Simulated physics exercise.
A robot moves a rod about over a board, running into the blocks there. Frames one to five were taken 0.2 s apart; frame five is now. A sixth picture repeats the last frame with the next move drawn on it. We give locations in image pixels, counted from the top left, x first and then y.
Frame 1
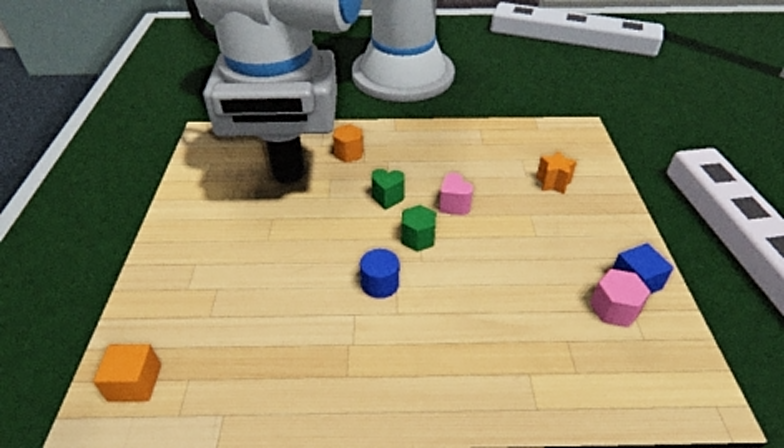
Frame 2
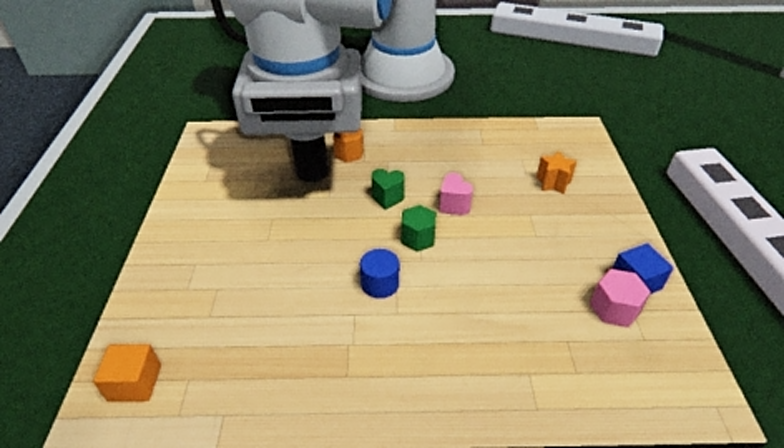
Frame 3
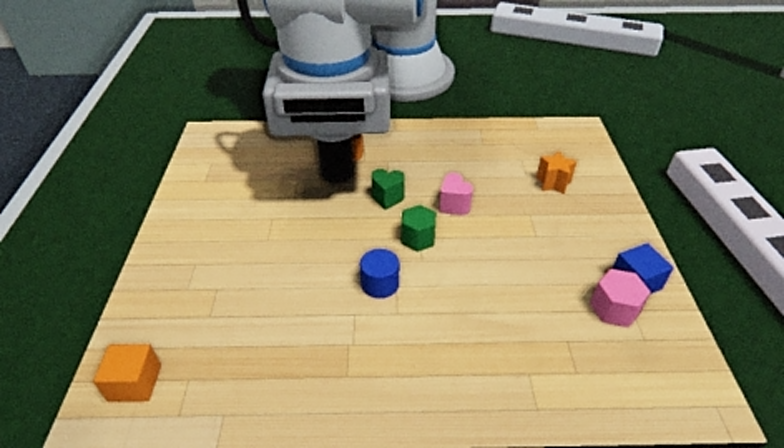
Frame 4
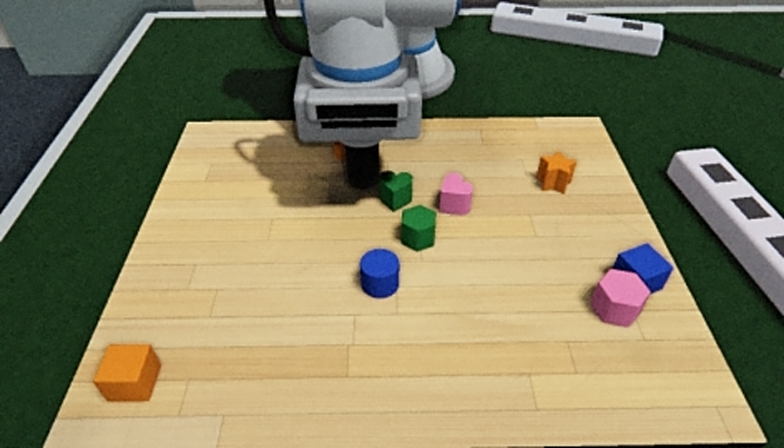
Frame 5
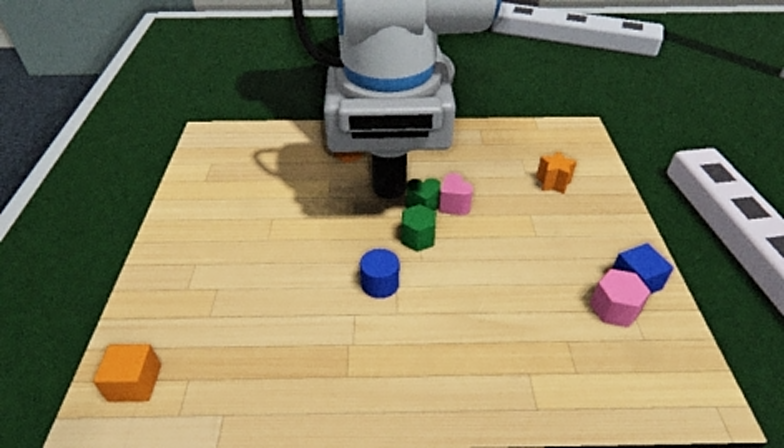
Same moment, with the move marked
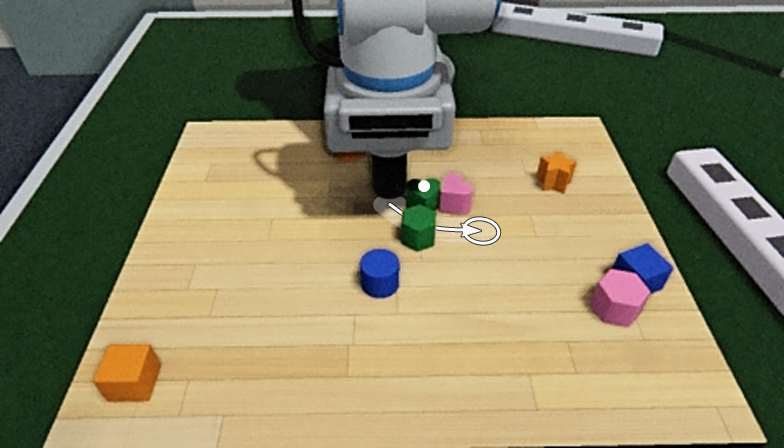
The robot arm slid its dark rod rightward across the wooden board, passing in front of an orange block, then pushed the green heart to the right, up close beside the pink heart.
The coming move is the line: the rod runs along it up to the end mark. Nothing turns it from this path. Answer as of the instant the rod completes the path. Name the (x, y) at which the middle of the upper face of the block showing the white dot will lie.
It is at (501, 192).
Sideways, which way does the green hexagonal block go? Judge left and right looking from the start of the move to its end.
The right.
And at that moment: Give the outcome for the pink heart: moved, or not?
The answer is that it is displaced.
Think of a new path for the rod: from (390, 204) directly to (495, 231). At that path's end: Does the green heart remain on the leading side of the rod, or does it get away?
It sits in front of the rod.
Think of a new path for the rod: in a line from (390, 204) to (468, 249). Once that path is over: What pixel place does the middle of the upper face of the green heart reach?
When the path ends, it will be at (476, 202).
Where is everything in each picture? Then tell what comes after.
The first picture shows lower end of the rod at (289, 174), tops of blocks, blue circle at (380, 262), green hexagonal block at (419, 216), green heart at (388, 177), pink heart at (456, 184).
The second picture shows rod at (312, 172), blocks as before.
The third picture shows rod at (338, 174), blocks as before.
The fourth picture shows rod at (363, 179), green heart at (396, 179).
The fifth picture shows rod at (390, 189), blue circle at (380, 262), green hexagonal block at (419, 216), green heart at (424, 186), pink heart at (456, 184).
The drawn path runs from (390, 204) over (414, 221) and (446, 229) to (481, 231); the dot is on the green heart.
The first path, step by step. One third of the way, rod at (415, 205); green hexagonal block at (424, 222), turned 15° clockwise; green heart at (450, 194), turned 40° anticlockwise; pink heart at (473, 182), turned 20° anticlockwise.
Two thirds of the way, rod at (449, 213); green hexagonal block at (434, 231), turned 45° clockwise; green heart at (478, 195), turned 80° anticlockwise; pink heart at (485, 178), turned 60° anticlockwise.
At the end, rod at (484, 215); blue circle not moved; green hexagonal block at (434, 231), turned 45° clockwise; green heart at (501, 192), turned 125° anticlockwise; pink heart at (490, 174), turned 85° anticlockwise.
